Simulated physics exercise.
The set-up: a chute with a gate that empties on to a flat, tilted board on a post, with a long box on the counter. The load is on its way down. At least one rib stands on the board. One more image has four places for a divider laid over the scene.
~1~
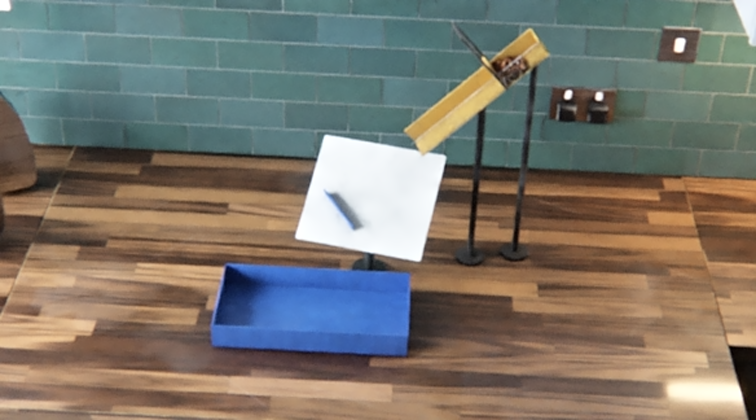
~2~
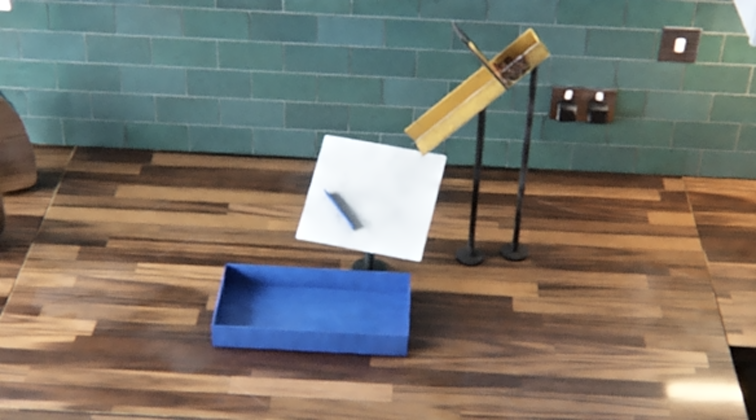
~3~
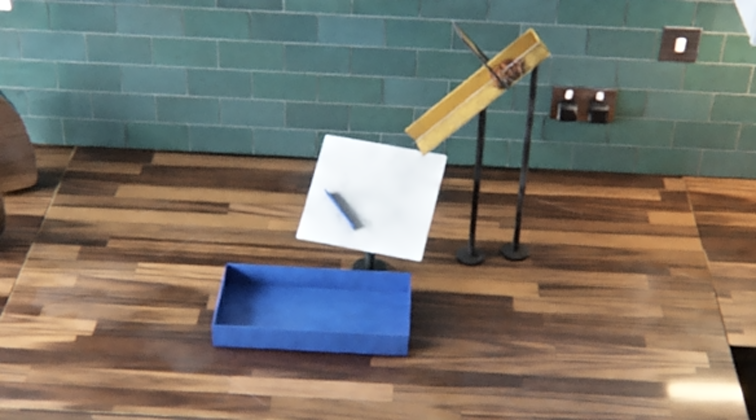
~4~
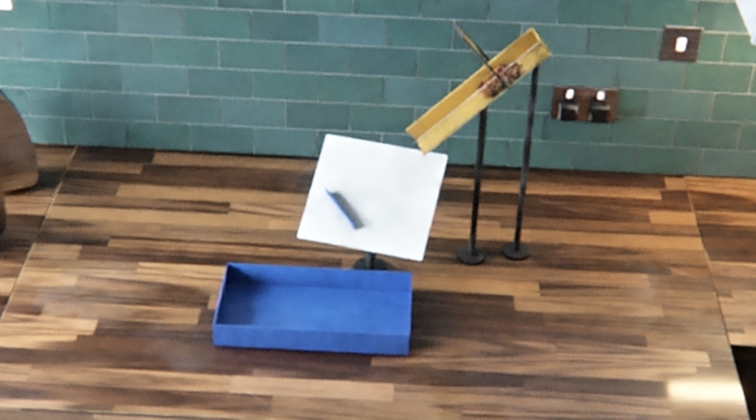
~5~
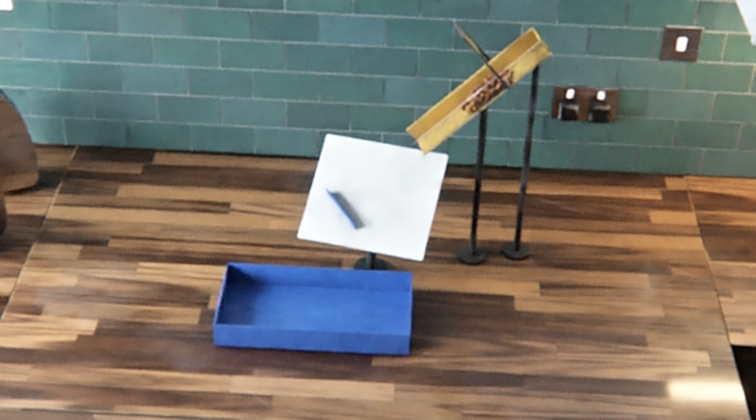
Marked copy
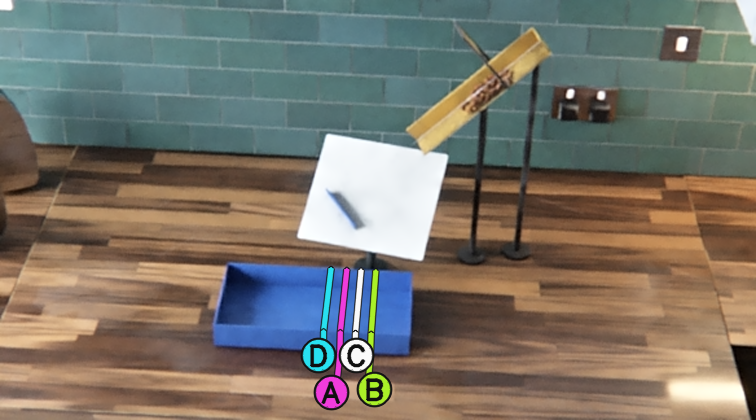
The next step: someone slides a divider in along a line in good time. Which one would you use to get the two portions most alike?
Choose C.
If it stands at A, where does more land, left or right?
The right side.
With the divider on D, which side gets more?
More lands on the right.
On the marked copy, line A crosses the front rim at (340, 331); line B crosses the front rim at (371, 333); line C crosses the front rim at (355, 332); line D crosses the front rim at (323, 330).
Choosing A, of what is caught, close to a quarter on the left of the divider, the bulk on the right.
Choosing B, of what is caught, the bulk on the left of the divider, a small share on the right.
Choosing C, of what is caught, close to two thirds on the left of the divider, close to a third on the right.
Choosing D, of what is caught, a small share on the left of the divider, all but a few on the right.
